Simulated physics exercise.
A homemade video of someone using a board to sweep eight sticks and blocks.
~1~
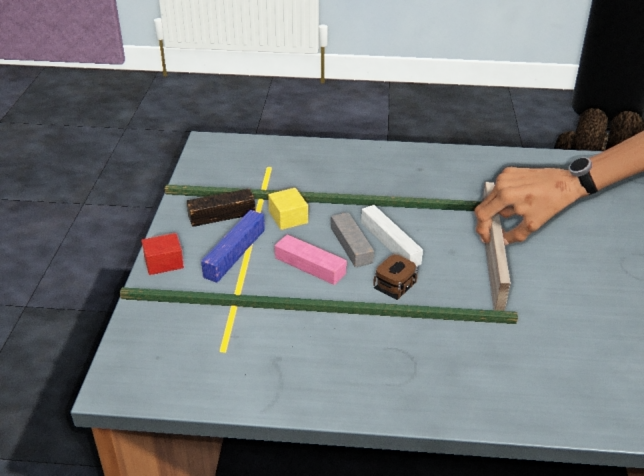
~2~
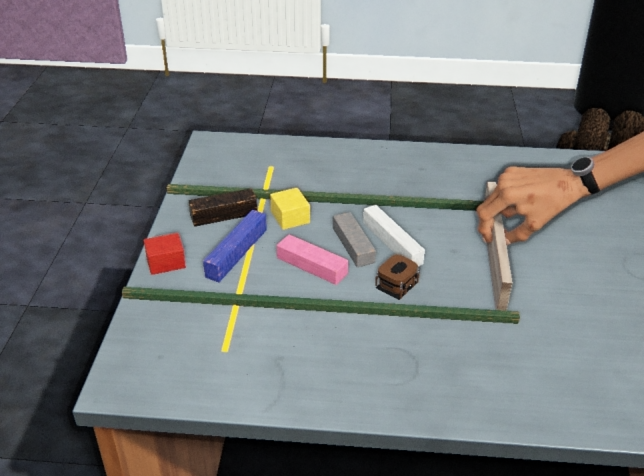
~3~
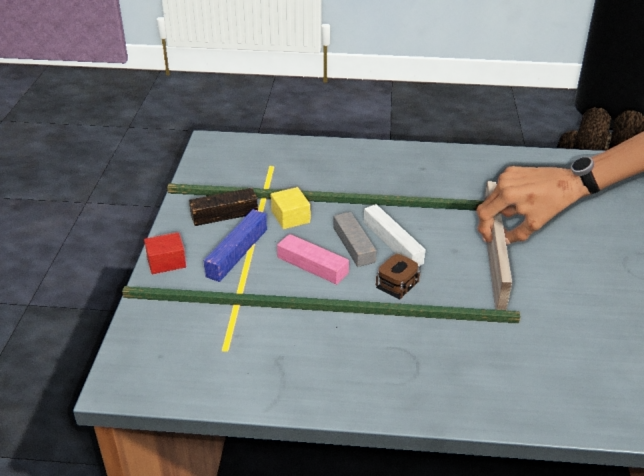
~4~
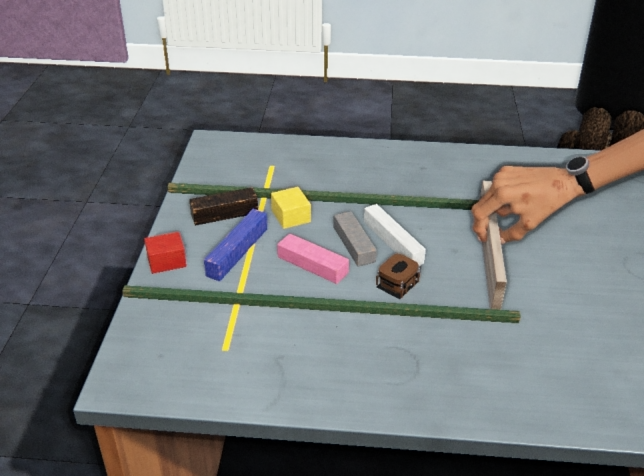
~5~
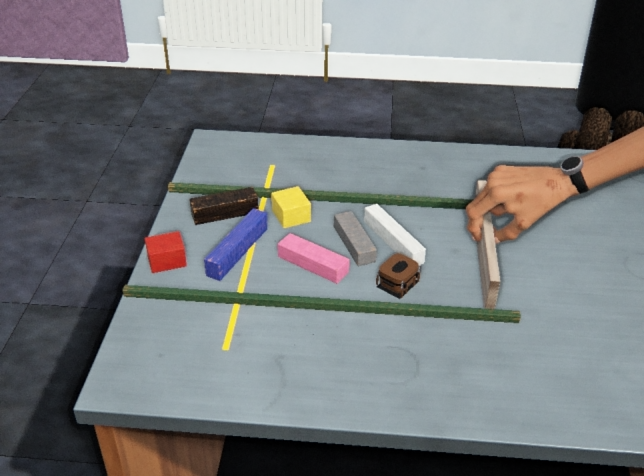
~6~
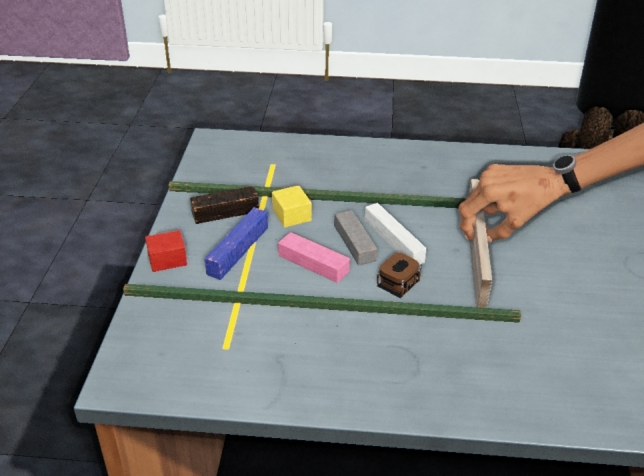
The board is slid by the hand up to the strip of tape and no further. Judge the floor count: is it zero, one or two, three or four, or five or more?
The floor count is zero.
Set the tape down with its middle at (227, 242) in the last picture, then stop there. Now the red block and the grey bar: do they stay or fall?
Red block: Is gone, grey bar: Is still there.
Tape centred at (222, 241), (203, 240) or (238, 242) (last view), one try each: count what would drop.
In order, 1, 3 and 0.
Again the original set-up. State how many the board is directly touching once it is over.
2 of them.
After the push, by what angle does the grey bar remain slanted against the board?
Out of line by around 0°.
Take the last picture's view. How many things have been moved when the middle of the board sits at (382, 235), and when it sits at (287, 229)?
Answer - first 3, then 7.
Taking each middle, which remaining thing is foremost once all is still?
Closest at the end: The red block.
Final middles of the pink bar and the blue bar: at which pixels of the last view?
The first comes to rest at (203, 248), and the second at (187, 238).
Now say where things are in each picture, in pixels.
The first picture shows red block (163, 254); black bar (221, 207); blue bar (234, 245); board (494, 244); tape (250, 246).
The second picture shows black bar (223, 207); yellow block (290, 209).
The third picture shows blue bar (237, 244); brown case (398, 276).
The fourth picture shows red block (166, 253); pink bar (313, 258).
The fifth picture shows black bar (224, 206); grey bar (355, 238).
The sixth picture shows red block (166, 251); black bar (225, 205); blue bar (238, 242); board (478, 241); tape (253, 243).
Soon after, none off yet; red block at rest near (166, 251); black bar at rest near (225, 205); blue bar at rest near (238, 242).
Then, none off yet; red block at rest near (166, 251); black bar at rest near (225, 205); blue bar at rest near (237, 242).
Further on, none off yet; red block at rest near (166, 251); black bar moved a little near (208, 203); blue bar moved a little near (216, 238).
At rest, the number that fall off is zero.
